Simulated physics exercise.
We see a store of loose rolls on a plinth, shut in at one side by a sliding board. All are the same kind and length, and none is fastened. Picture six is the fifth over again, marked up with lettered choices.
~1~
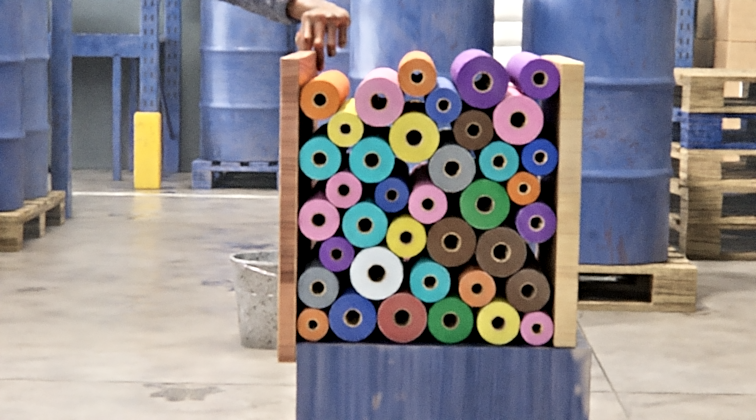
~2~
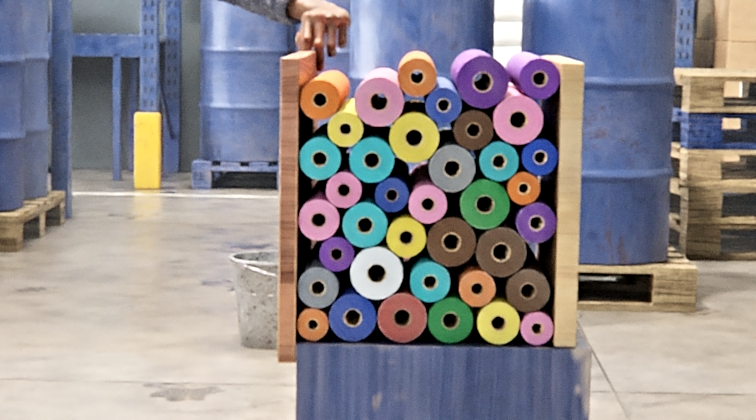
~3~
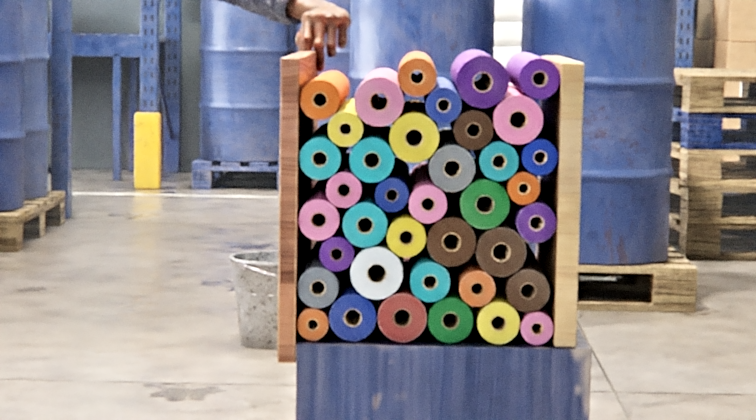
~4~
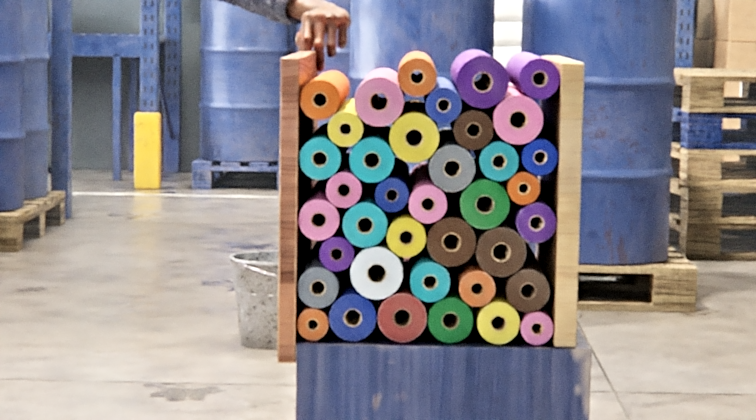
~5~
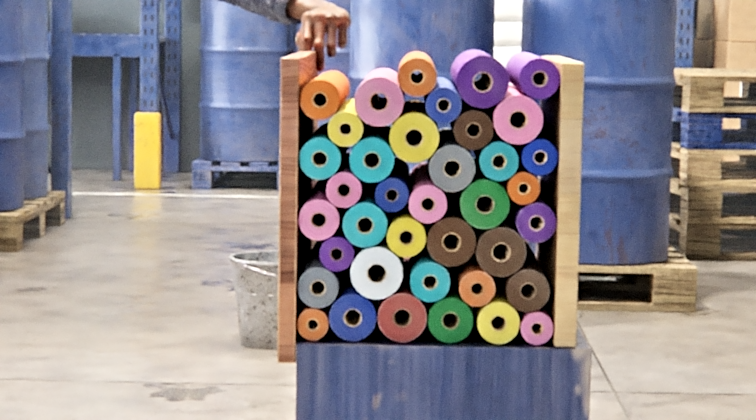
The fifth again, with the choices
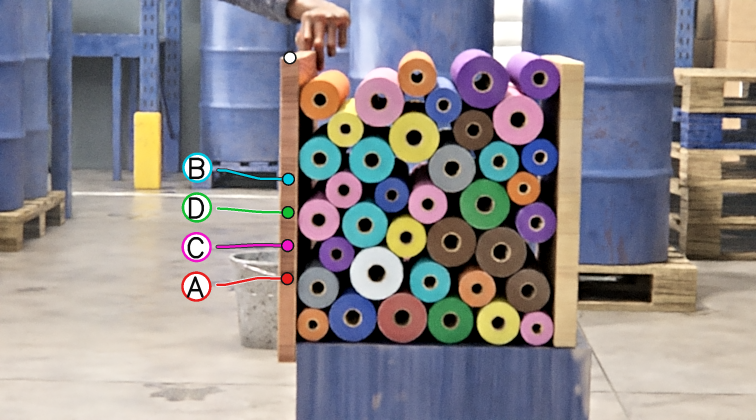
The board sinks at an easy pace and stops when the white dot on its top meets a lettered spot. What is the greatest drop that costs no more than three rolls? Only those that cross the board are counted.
At most to B.
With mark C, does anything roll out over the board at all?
At C: Yes.
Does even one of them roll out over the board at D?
At D: Yes.
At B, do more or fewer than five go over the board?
Fewer than five.
On the marked copy, A at (287, 279); B at (289, 179); C at (288, 246); D at (288, 213); the white dot at (290, 58).
With B. Early on, top of the board (299, 115).
Further on, top of the board (298, 178).
At the end, top of the board (298, 179), one out over the board.
As for the rest, A more than three out over the board; C more than three out over the board; D more than three out over the board.
